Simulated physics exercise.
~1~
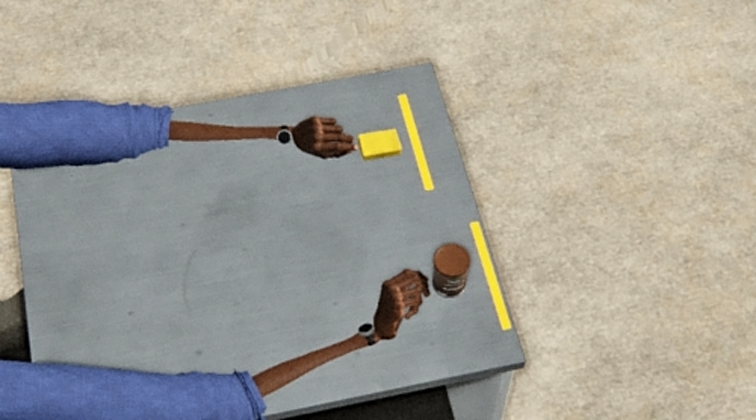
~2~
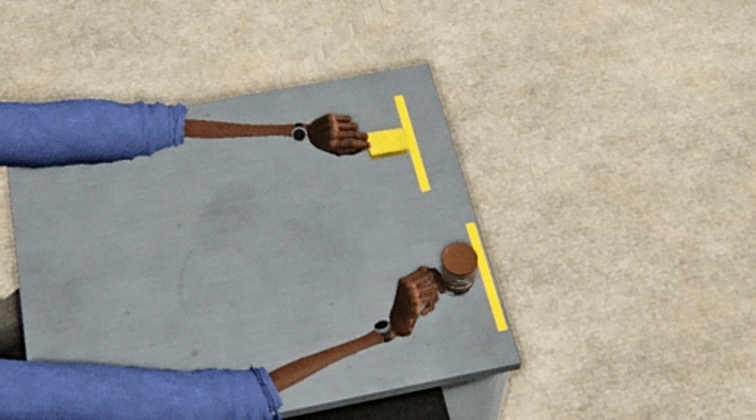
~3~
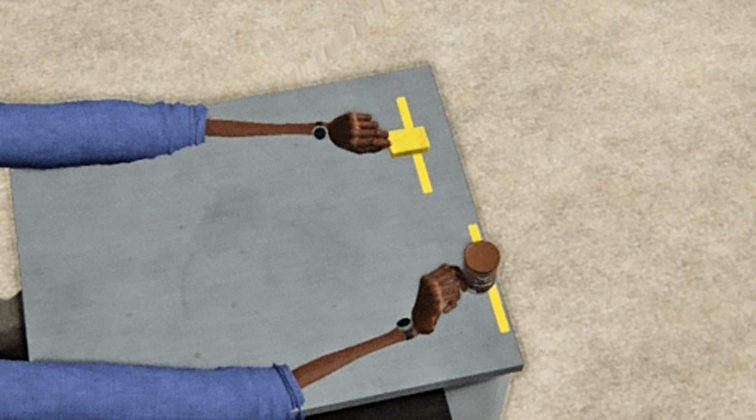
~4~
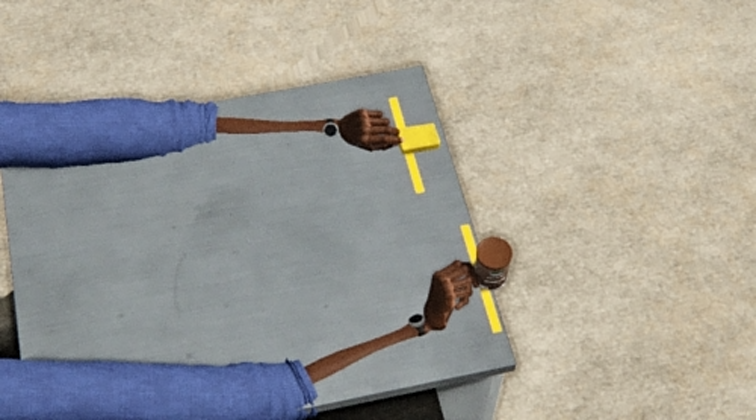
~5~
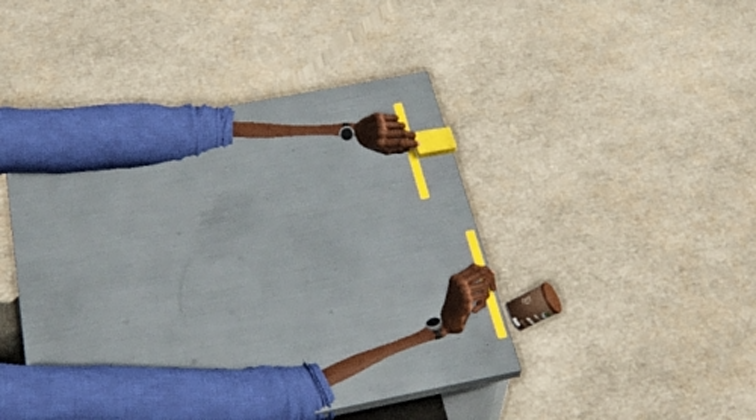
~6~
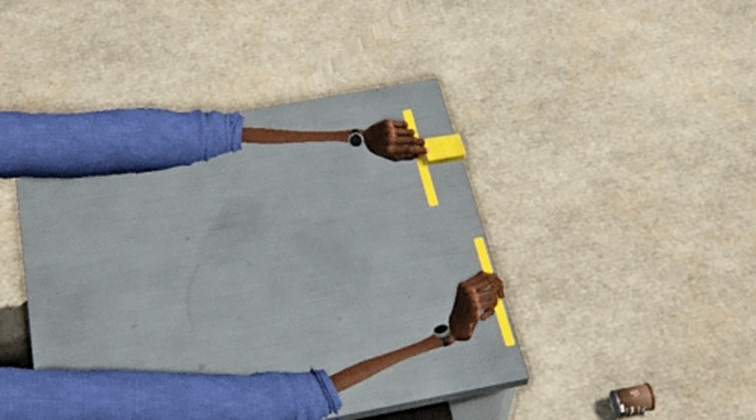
A brown pot toppled off the right edge of a gray table and landed on its side on the ground after two hands pushed it and a yellow sponge rightward past strips of yellow tape, while the sponge stayed on the tabletop near the edge.
